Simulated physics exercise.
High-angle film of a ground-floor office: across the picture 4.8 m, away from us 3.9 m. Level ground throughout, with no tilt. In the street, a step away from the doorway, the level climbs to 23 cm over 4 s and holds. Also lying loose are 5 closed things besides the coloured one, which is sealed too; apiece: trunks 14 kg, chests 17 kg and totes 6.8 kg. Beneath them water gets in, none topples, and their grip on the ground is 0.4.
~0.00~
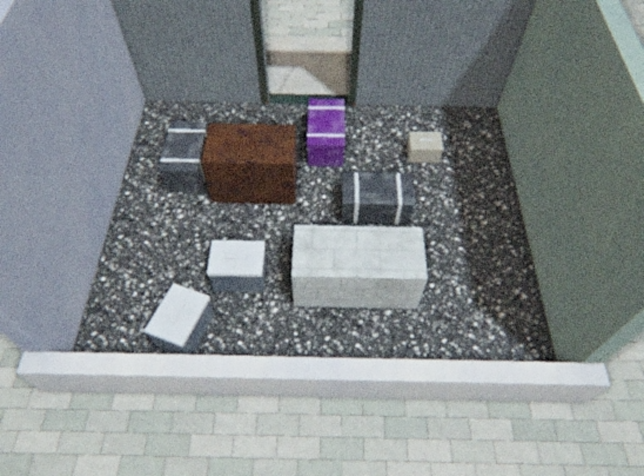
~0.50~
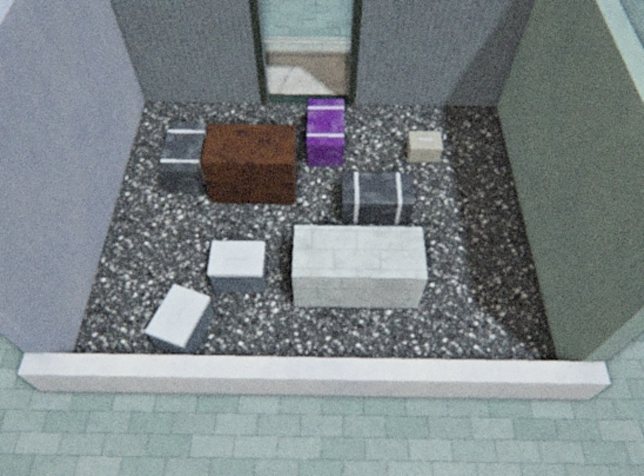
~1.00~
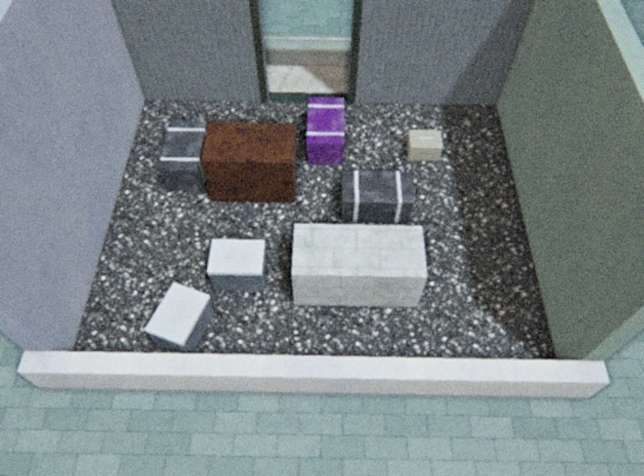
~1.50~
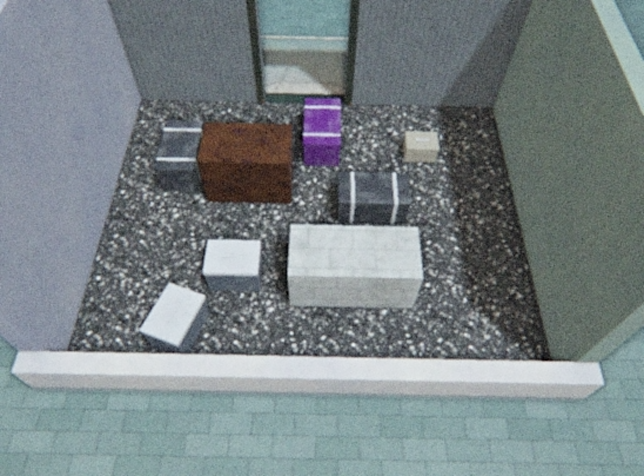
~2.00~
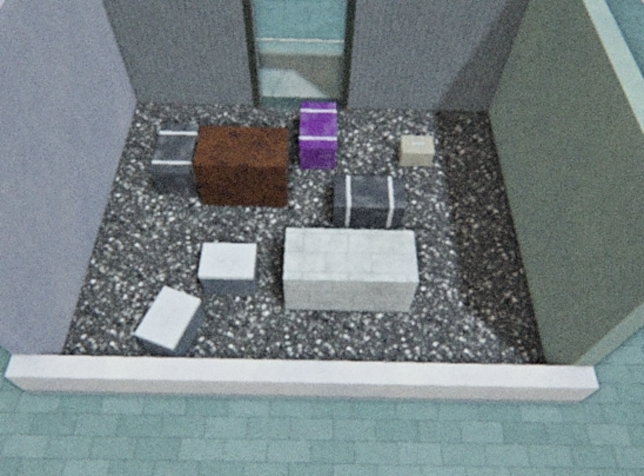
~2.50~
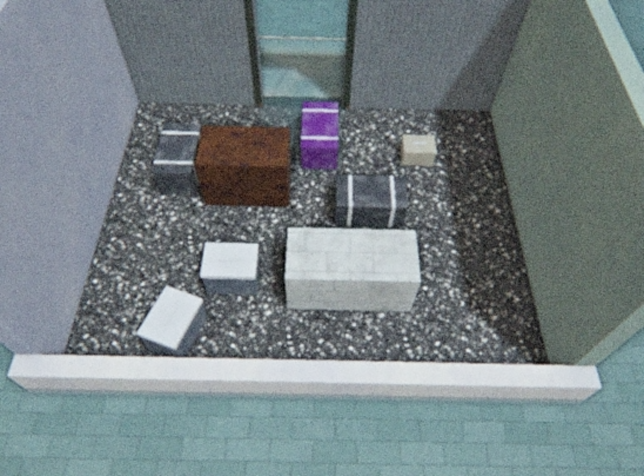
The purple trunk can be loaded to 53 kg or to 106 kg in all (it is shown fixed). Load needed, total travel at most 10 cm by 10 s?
I think only the heavier option passes.
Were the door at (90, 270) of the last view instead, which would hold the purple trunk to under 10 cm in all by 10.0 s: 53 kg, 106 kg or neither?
Note: The lighter mass keeps it.
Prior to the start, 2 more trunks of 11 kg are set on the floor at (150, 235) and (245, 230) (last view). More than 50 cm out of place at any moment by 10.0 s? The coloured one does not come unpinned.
In the order given, beyond the mark and then within the mark.
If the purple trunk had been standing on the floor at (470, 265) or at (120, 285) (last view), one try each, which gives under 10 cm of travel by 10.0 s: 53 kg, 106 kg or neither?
Well, at the first spot either weight will do, and at the second either weight will do.
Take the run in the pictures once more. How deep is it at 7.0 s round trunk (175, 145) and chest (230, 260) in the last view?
I'd put it at 6 cm and 2 cm respectively.
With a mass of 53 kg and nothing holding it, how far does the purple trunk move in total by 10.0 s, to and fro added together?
Some 80 cm in all.
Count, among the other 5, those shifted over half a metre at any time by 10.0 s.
It adds up to 2.
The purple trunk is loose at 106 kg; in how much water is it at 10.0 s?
Depth: Approx. 11 cm.
After 3.5 s the purple trunk would be 0 cm from its start with 53 kg and 0 cm from its start with 106 kg; 5 cm of water round it then.
After 4.5 s the purple trunk would be 0 cm from its start with 53 kg and 0 cm from its start with 106 kg; 7 cm of water round it then.
After 7.0 s the purple trunk would be 35 cm from its start with 53 kg and 0 cm from its start with 106 kg; 9 cm of water round it then.
After 10.0 s the purple trunk would be 81 cm from its start with 53 kg and 0 cm from its start with 106 kg; 11 cm of water round it then.
